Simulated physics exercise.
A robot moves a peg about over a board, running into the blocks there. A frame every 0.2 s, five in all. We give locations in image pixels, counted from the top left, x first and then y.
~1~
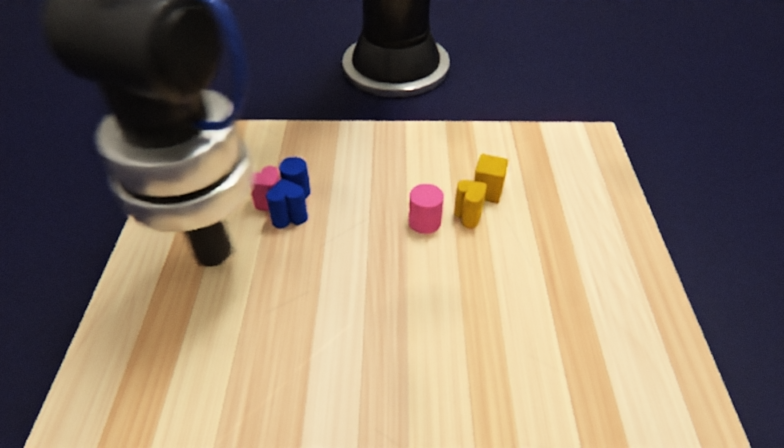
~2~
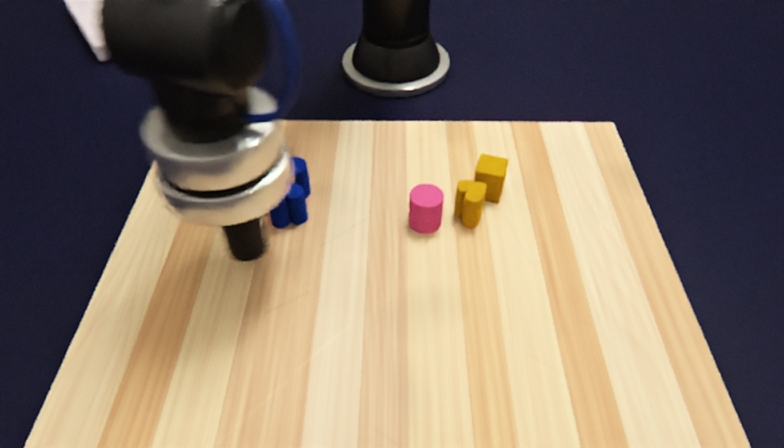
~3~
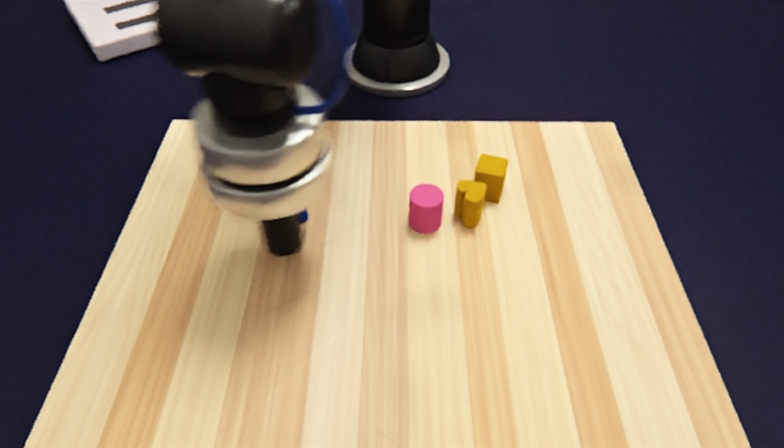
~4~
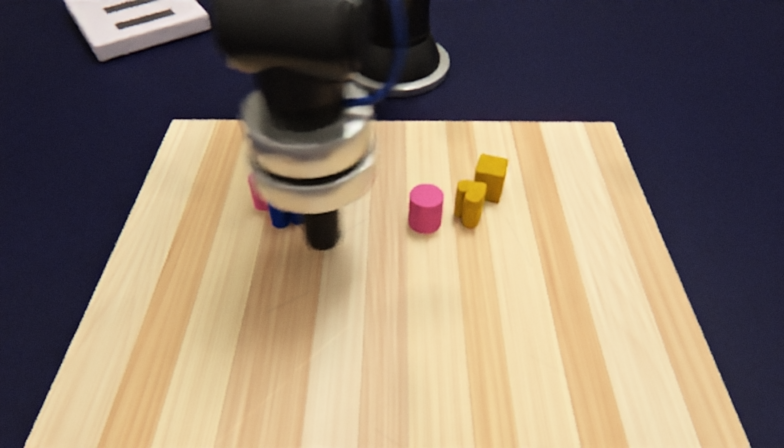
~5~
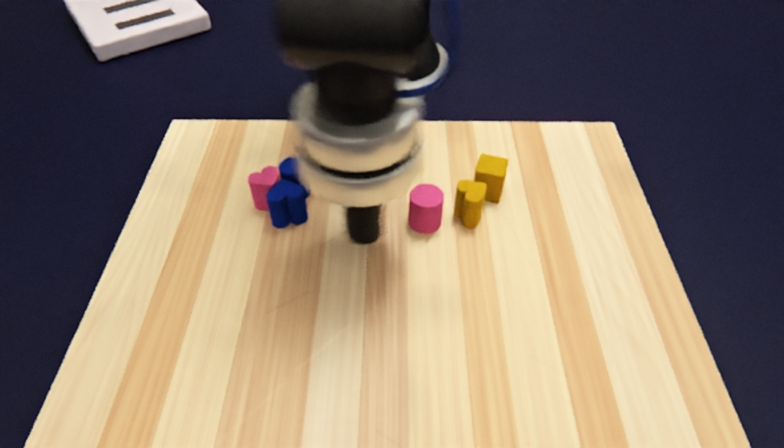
A robot arm holding a dark peg swept steadily from left to right over a striped wooden board, passing in front of the pink and blue blocks while all the blocks, yellow ones included, stayed put.
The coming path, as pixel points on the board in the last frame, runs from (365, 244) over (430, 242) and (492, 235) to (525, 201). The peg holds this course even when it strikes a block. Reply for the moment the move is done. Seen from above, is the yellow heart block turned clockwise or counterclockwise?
Seen from above, its turn is counter-clockwise.
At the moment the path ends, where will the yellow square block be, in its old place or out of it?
The yellow square block does not move.
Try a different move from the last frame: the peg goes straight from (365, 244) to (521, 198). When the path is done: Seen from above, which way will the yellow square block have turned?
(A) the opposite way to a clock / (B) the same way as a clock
Option B.
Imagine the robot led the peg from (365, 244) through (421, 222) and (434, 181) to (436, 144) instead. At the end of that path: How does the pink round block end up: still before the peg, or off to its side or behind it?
The peg no longer has it in front.
The first path, step by step. One third of the way, peg (431, 229); pink round block (438, 190).
Two thirds of the way, peg (495, 222); pink round block (440, 189); yellow heart block (478, 186), turned 45° anticlockwise.
At the end, peg (528, 187); pink round block (440, 189); yellow heart block (479, 185), turned 55° anticlockwise; yellow square block not moved.
